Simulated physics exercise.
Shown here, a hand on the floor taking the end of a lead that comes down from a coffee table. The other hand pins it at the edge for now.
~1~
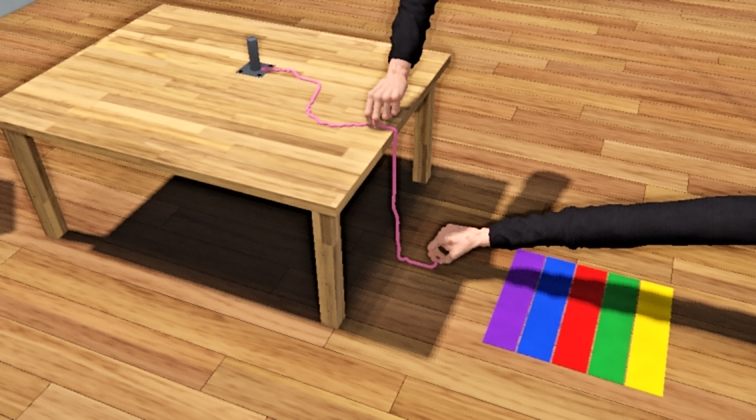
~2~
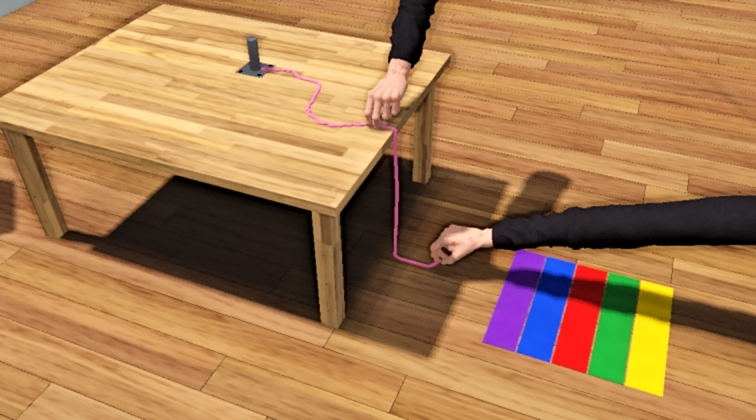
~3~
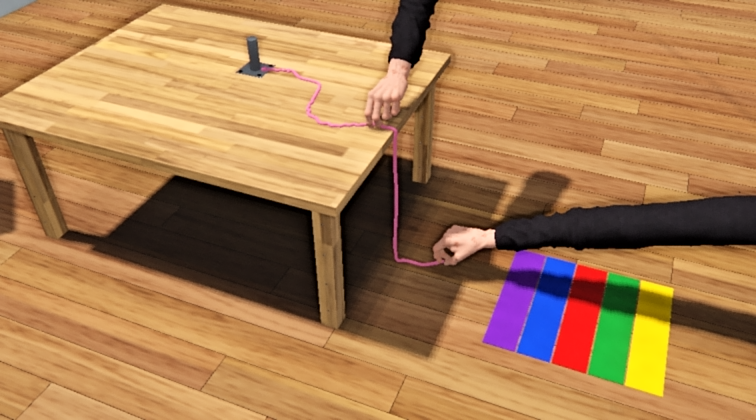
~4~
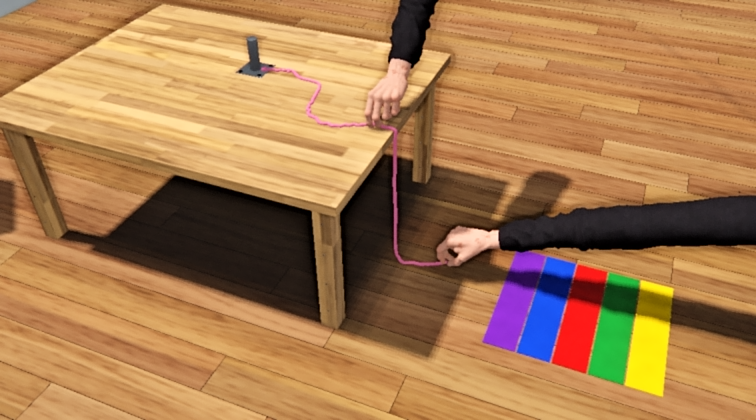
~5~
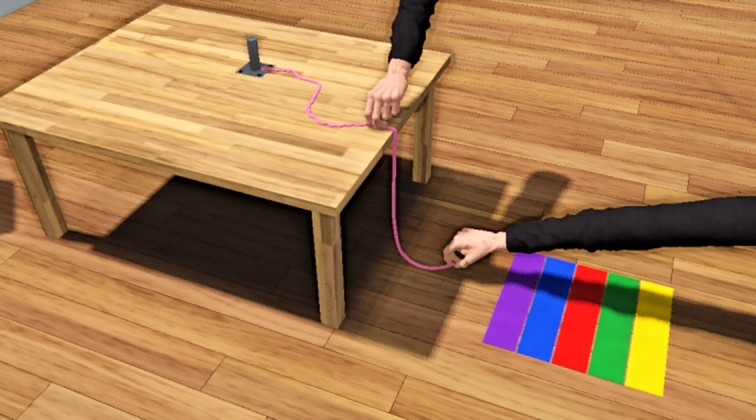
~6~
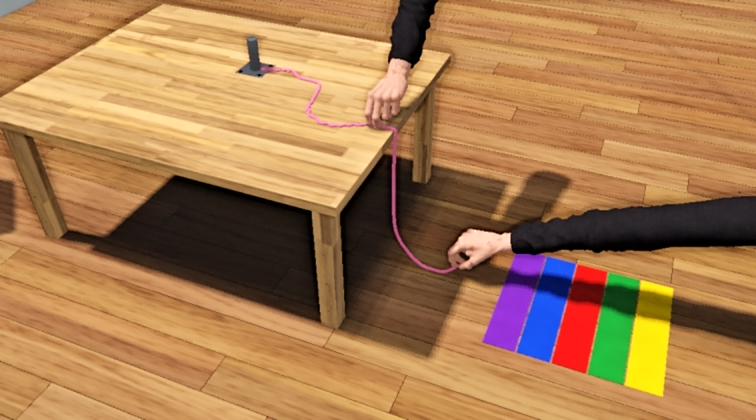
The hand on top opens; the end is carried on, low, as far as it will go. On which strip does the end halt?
The green one.
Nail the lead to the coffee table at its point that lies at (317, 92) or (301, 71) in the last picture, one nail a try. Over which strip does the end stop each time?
In that order: Red; green.
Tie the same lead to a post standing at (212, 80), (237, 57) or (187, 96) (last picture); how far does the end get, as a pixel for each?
Near (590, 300), (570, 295) and (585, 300).
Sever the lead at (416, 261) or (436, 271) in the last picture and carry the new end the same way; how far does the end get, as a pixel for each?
The places are (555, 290) and (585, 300).
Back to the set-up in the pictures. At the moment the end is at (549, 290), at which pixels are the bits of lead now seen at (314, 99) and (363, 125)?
At (344, 103), then (406, 155).
Early on, end near (549, 290); over blue.
Midway, end near (595, 302); over red.
At the end of the slack, end near (622, 310); over green. It halts on the green strip.
